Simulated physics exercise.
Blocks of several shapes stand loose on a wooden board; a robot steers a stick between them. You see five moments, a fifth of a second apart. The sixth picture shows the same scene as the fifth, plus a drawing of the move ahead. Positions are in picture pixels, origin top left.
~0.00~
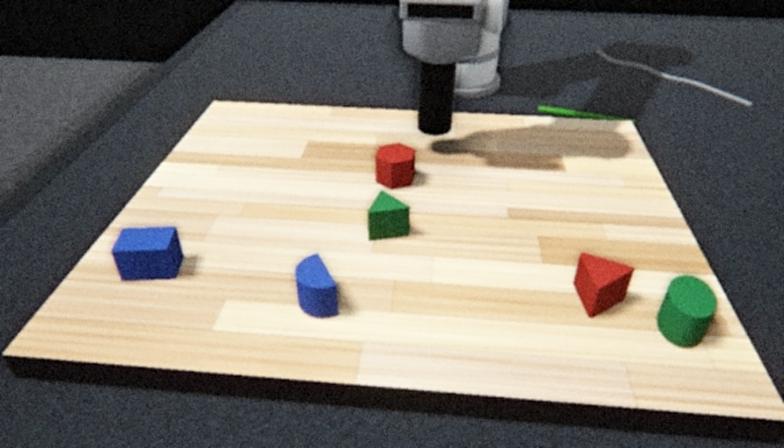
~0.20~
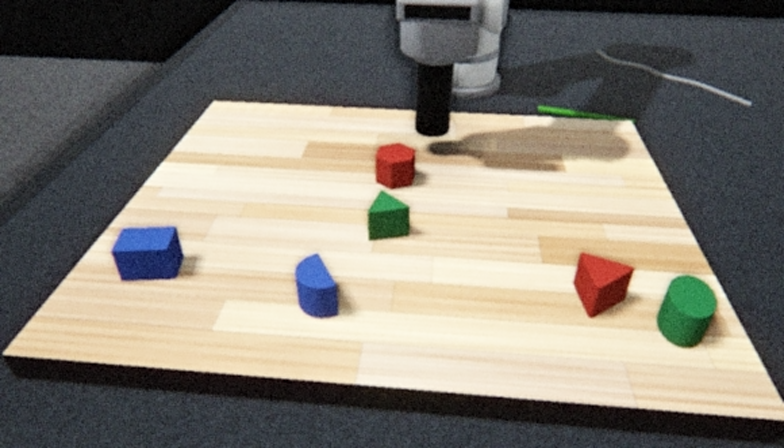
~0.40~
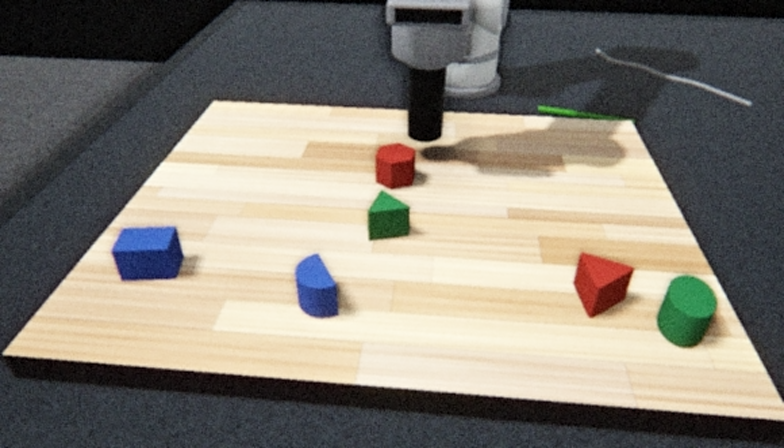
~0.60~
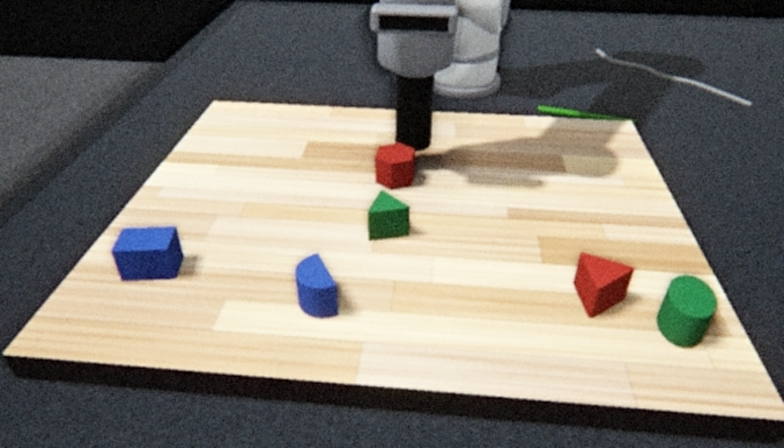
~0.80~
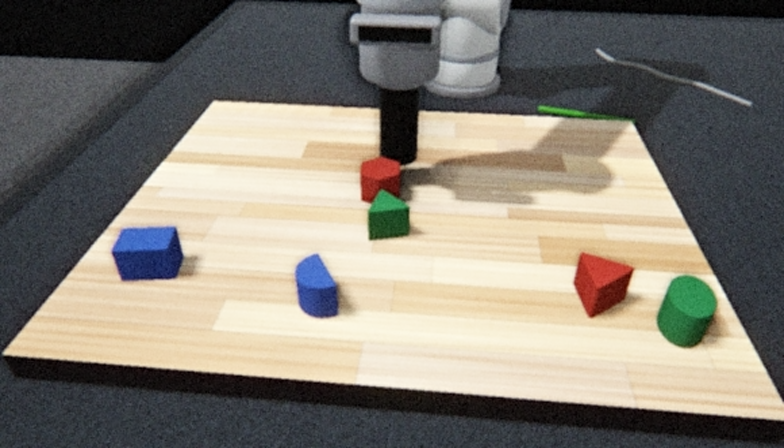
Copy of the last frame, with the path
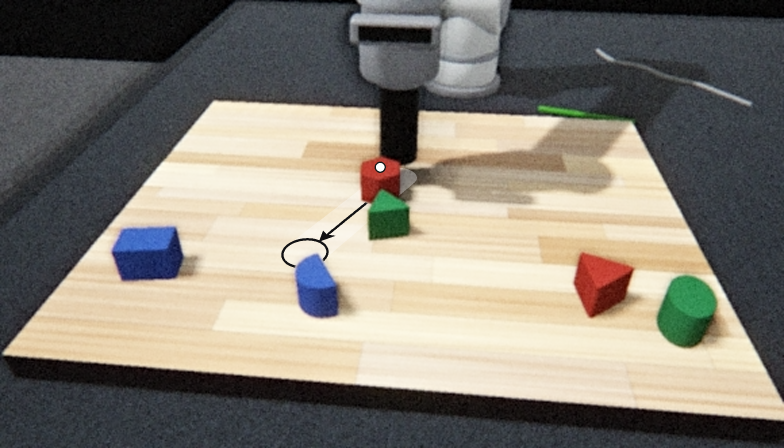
Robot arm with a black stick moving slightly left and forward over a wooden board, nudging a red block toward a green triangular one.
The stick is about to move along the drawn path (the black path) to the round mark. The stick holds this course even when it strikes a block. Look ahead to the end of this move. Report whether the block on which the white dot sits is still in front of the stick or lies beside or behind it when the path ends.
I think it holds its spot in front.
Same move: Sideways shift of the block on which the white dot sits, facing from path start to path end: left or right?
Displaced left.
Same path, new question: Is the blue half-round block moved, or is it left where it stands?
Moved away.
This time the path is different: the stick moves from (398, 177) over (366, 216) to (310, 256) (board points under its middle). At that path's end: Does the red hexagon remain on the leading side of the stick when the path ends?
Yes, that is how it ends up.
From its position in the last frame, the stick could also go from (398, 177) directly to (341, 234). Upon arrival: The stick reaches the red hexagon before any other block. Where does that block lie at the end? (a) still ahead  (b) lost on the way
Correct choice: A.
Path on the board, from (398, 177) to (305, 253); the dot is on the red hexagon.
The first path, step by step. One third of the way, stick (370, 179); red hexagon (354, 193), turned 20° anticlockwise; green triangular block (388, 209), turned 20° anticlockwise.
Two thirds of the way, stick (338, 203); red hexagon (327, 221), turned 30° anticlockwise; green triangular block (389, 213), turned 40° anticlockwise.
At the end, stick (303, 231); blue half-round block (312, 287); red hexagon (304, 252), turned 55° anticlockwise; green triangular block (389, 213), turned 40° anticlockwise.
